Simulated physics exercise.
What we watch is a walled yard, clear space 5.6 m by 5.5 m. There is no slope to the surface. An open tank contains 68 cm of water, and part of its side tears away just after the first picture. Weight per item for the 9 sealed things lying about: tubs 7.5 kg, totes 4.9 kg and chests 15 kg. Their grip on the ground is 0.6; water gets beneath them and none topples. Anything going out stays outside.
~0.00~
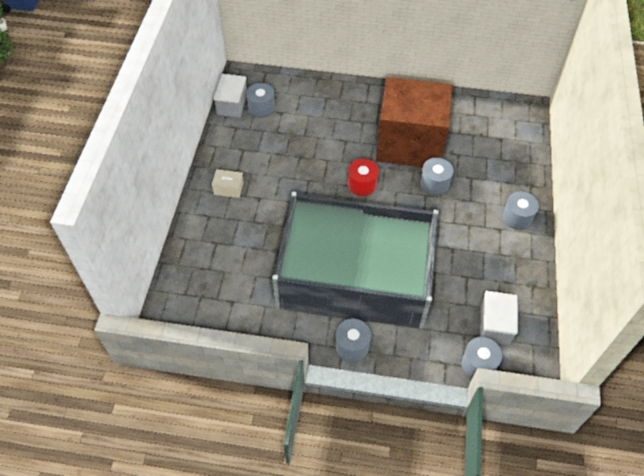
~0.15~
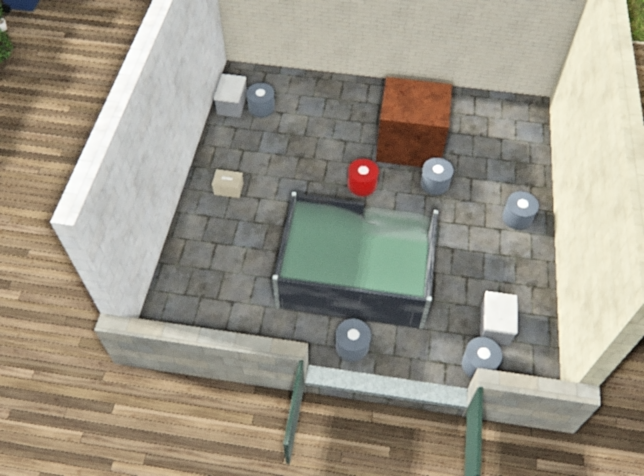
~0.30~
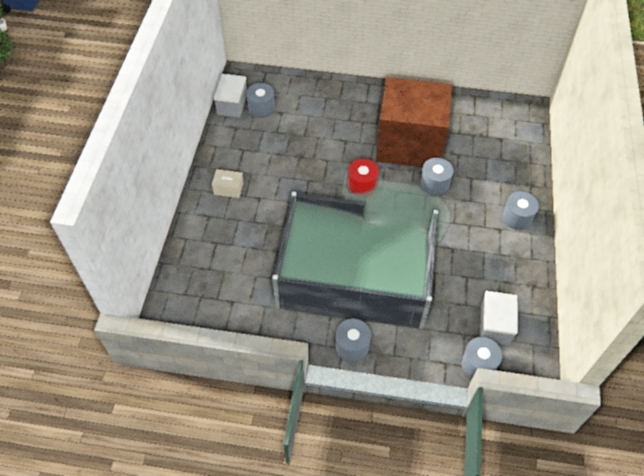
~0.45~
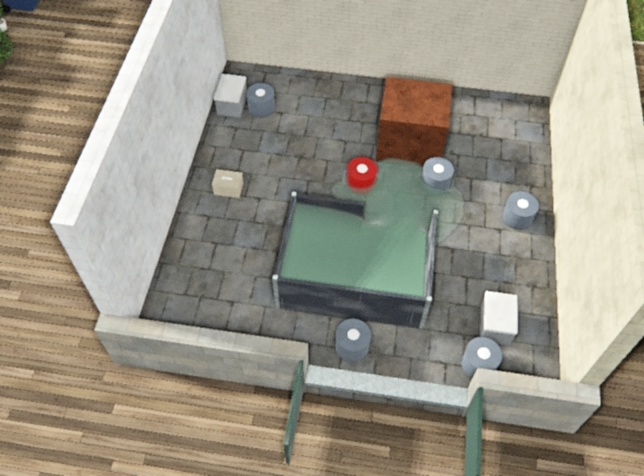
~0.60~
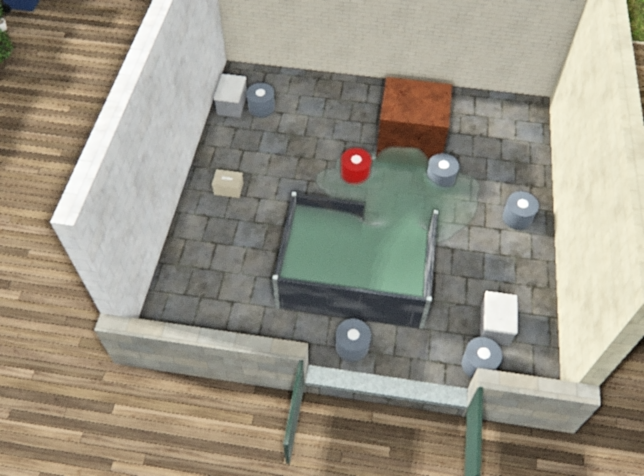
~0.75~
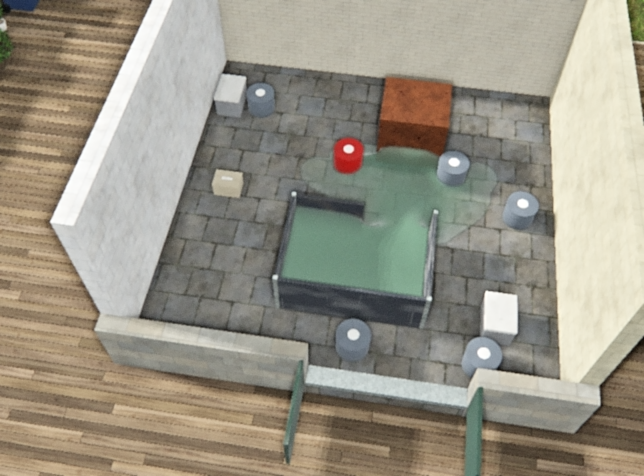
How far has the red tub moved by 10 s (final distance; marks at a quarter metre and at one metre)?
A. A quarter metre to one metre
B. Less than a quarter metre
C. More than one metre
The answer is C.
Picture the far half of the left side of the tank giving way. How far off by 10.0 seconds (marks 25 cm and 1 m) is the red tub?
Had it gone that way, the red tub would sit tight.
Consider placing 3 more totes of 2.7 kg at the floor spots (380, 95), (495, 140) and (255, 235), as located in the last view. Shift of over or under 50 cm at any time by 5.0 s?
So that's beyond the threshold, beyond the threshold and within the threshold, in that sequence.
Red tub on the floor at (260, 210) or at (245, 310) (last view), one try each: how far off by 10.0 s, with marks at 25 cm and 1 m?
From the first place it goes well off; from the second it goes well off.
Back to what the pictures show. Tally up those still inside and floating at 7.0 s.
I get 5.
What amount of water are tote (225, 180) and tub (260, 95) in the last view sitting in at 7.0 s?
I'd estimate 4 cm for the first and 11 cm for the second.
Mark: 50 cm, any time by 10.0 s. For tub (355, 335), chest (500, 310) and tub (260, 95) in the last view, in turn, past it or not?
First one went too far, second one stayed inside, third one went too far.
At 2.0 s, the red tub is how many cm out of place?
It has shifted about 200 cm.
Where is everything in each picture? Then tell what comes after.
In the first picture, the red tub at (364, 171), on the bottom; 2.5 m2 under water; 0 of 9 have shifted.
In the second picture, the red tub at (364, 171), on the bottom; water covers 3.0 m2; 0 of 9 have shifted.
In the third picture, the red tub at (364, 171) rests on the ground; water covers 3.8 m2; 0 of 9 have shifted.
In the fourth picture, the red tub at (362, 169), on the bottom, 4 cm from its start; water covers 4.5 m2; 0 of 9 have shifted.
In the fifth picture, the red tub at (356, 160), on the bottom, 23 cm from its start; 5.1 m2 under water; 2 of 9 have shifted.
In the sixth picture, the red tub at (349, 149) rests on the ground, 46 cm from its start; 5.9 m2 under water; 2 of 9 have shifted.
After 2.0 s the red tub is near (284, 83), 2.2 m from its start, afloat; 0 of 9 are out; 2 afloat.
After 4.5 s the red tub is near (274, 60), 2.7 m from its start, afloat; 0 of 9 are out; 4 afloat.
After 7.0 s the red tub is near (286, 73), 2.4 m from its start, afloat; 0 of 9 are out; 5 afloat.
After 10.0 s the red tub is near (261, 140), 1.7 m from its start, afloat; 0 of 9 are out; 6 afloat.
